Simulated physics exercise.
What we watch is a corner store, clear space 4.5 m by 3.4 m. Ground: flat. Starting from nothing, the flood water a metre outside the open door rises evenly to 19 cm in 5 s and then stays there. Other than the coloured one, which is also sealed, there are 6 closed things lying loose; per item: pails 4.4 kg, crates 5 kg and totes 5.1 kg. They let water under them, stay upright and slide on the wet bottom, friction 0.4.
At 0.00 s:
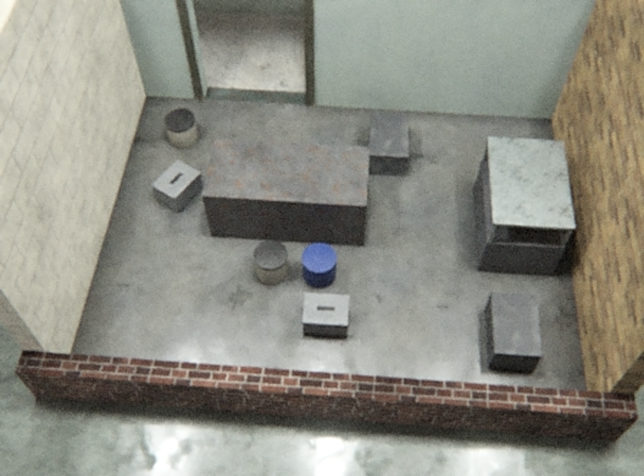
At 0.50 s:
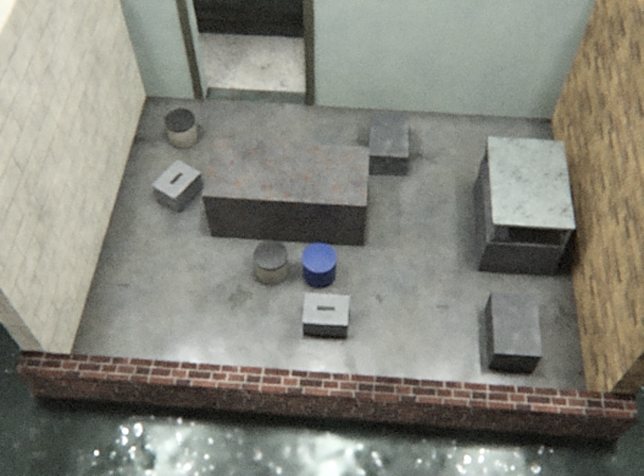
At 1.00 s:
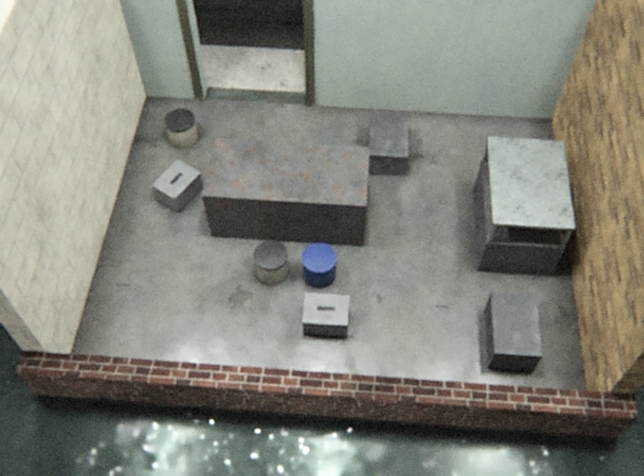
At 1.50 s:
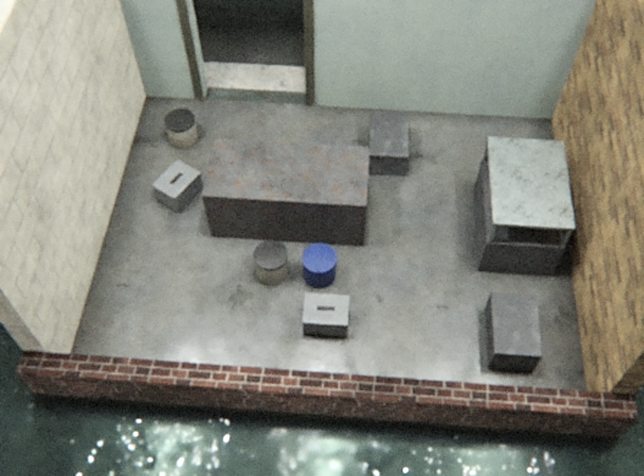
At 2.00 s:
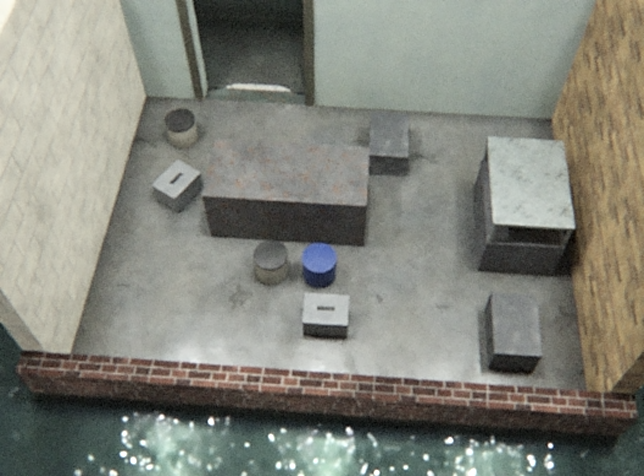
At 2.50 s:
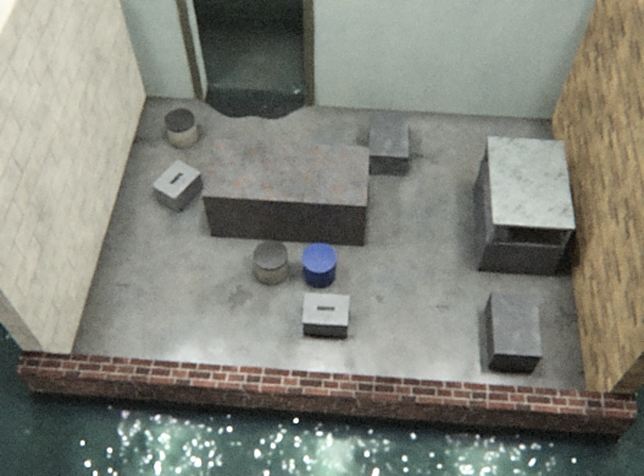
A small store room with a grey floor is seen from high above, over a low red-brick wall at the front. A blue pail stands near the centre beside a grey one, below a long dark block, with grey boxes around them and a pale-topped counter at right. Dark, glinting water spreads outside and advances through the back doorway onto the floor, while the objects and camera stay still.
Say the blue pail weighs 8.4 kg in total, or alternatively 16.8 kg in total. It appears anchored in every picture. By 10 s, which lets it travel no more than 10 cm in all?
The one that works is the first, 8.4 kg.
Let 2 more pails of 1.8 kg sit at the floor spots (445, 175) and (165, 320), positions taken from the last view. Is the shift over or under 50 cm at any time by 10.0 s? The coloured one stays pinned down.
Respectively, exceeded and exceeded.
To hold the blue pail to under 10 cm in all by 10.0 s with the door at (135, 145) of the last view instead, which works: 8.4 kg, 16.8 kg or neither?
In that case the lower weight is enough.
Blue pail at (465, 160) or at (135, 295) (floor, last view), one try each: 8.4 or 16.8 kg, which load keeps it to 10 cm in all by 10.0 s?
One by one: The small mass suffices; only the big mass suffices.
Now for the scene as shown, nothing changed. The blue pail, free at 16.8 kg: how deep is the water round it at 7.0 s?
Around 0 cm.
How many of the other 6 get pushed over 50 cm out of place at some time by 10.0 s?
That comes to 3.
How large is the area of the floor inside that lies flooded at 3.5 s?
Wet: Near 1.5 m2.
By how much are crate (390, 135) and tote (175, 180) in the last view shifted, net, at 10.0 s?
140 cm and 200 cm respectively.
After 3.5 s the blue pail would be 0 cm from its start with 8.4 kg and 0 cm from its start with 16.8 kg; 0 cm of water round it then.
After 4.5 s the blue pail would be 0 cm from its start with 8.4 kg and 0 cm from its start with 16.8 kg; 0 cm of water round it then.
After 7.0 s the blue pail would be 0 cm from its start with 8.4 kg and 0 cm from its start with 16.8 kg; 0 cm of water round it then.
After 10.0 s the blue pail would be 1 cm from its start with 8.4 kg and 0 cm from its start with 16.8 kg; 3 cm of water round it then.
